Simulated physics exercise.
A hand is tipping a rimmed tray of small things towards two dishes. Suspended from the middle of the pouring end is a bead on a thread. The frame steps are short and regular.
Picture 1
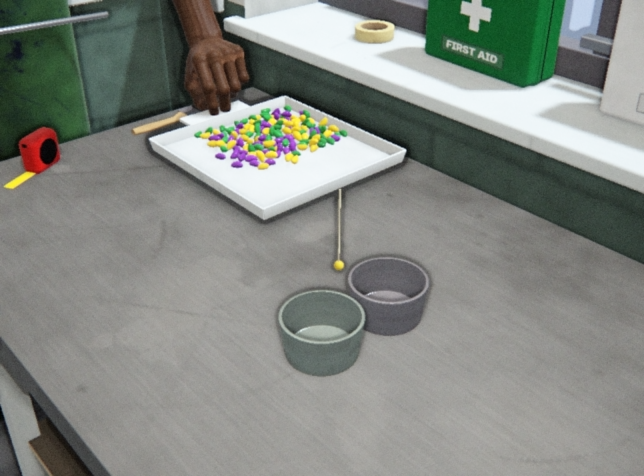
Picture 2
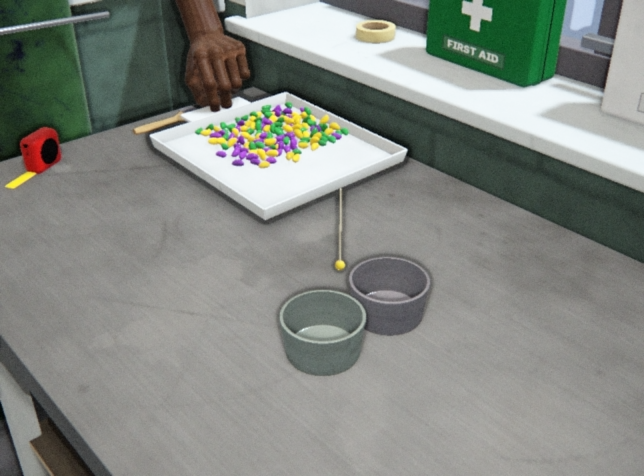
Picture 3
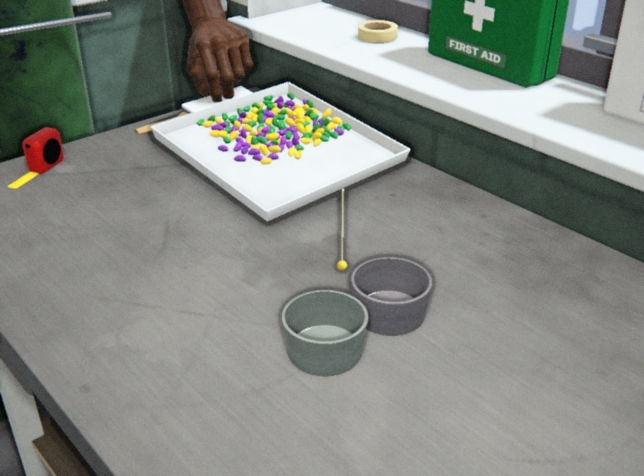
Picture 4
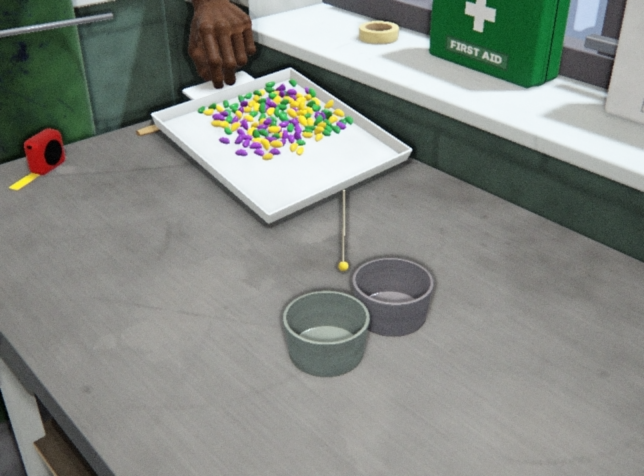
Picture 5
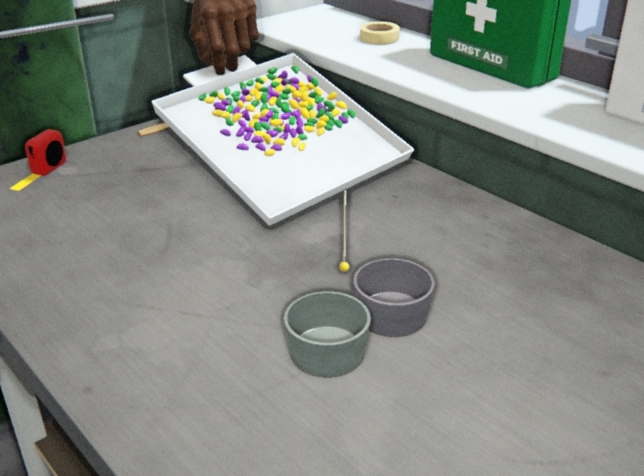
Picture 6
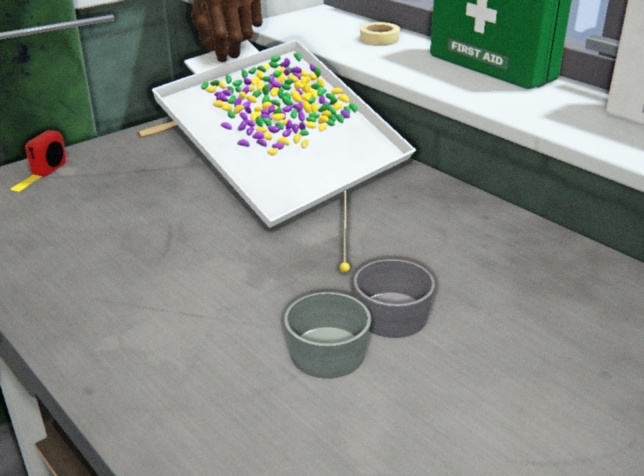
A white rimmed tray of purple, yellow and green jelly beans sits above a grey worktop, seen from above at an angle, beside a windowsill with a green first aid box and a roll of tape. A yellow bead hangs on a thread from its near edge, behind two dishes, greenish left and purplish-grey right, with a red tape measure far left. A hand steadily raises the tray's far end, tilting it towards the dishes, while the view shifts very slightly.
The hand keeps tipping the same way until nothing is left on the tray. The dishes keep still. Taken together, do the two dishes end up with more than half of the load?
I expect most of the load to be saved.
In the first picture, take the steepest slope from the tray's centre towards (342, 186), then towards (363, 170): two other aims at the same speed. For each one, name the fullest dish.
So, the dish at the right the first time round, the dish at the right the second.
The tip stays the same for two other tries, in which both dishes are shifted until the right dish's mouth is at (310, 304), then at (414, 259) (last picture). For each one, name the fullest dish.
The first time it is the dish to the right, and the second time it is the dish to the left.
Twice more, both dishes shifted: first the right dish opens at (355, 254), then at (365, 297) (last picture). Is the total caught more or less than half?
Try 1: A lesser share; try 2: The greater share.
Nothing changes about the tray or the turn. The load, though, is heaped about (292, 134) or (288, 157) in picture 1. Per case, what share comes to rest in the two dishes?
In order, 70 % then 80 %.
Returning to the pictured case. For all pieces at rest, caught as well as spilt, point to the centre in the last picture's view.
Somewhere around (343, 346) in the final view.
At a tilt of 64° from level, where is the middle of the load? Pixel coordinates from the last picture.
I'd mark it close to (331, 182).
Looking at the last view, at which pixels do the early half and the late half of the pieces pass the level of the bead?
Early half: (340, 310); late half: (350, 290).
Soon, tray tipped steeply; most on the tray; a small part in the air.
A while on, tray tipped past a quarter turn; about a third on the tray; about a quarter in the left dish; a small part in the right dish; about a quarter outside both; a small part in the air.
Towards the end, tray tipped past a quarter turn; about half in the left dish; about a quarter in the right dish; about a third outside both.
Finally, tray tipped past a quarter turn; about half in the left dish; about a quarter in the right dish; about a third outside both.
